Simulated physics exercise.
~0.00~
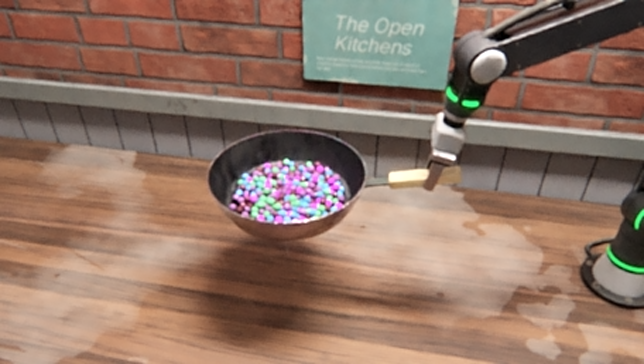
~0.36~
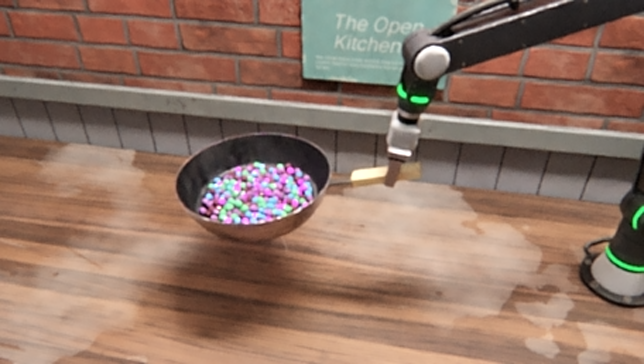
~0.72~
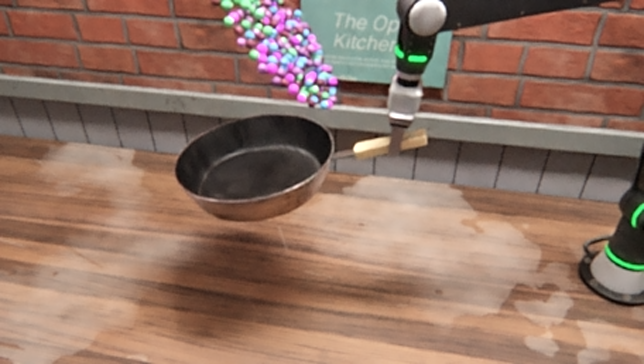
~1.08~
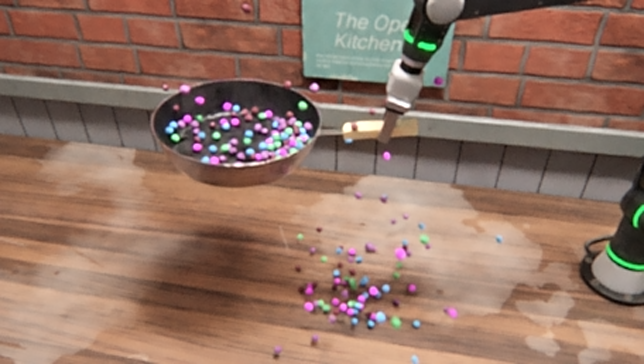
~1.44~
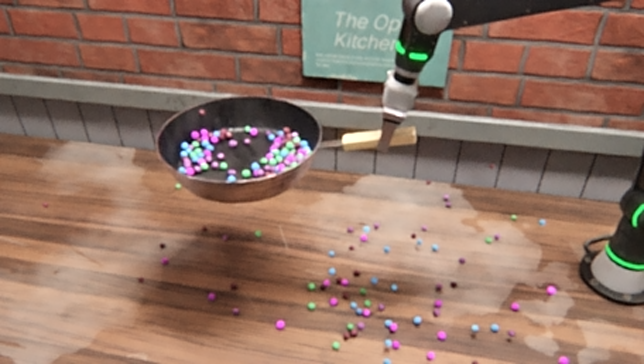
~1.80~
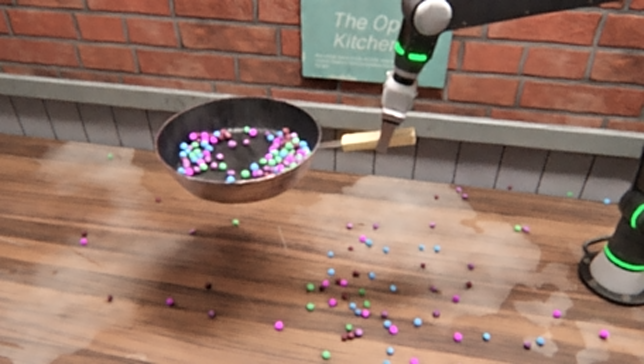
A robot arm holding a frying pan of small colourful round sweets shifts it left, then tosses the sweets high above the pan; many land back inside while others scatter across the wooden table, and the pan ends held still above them.
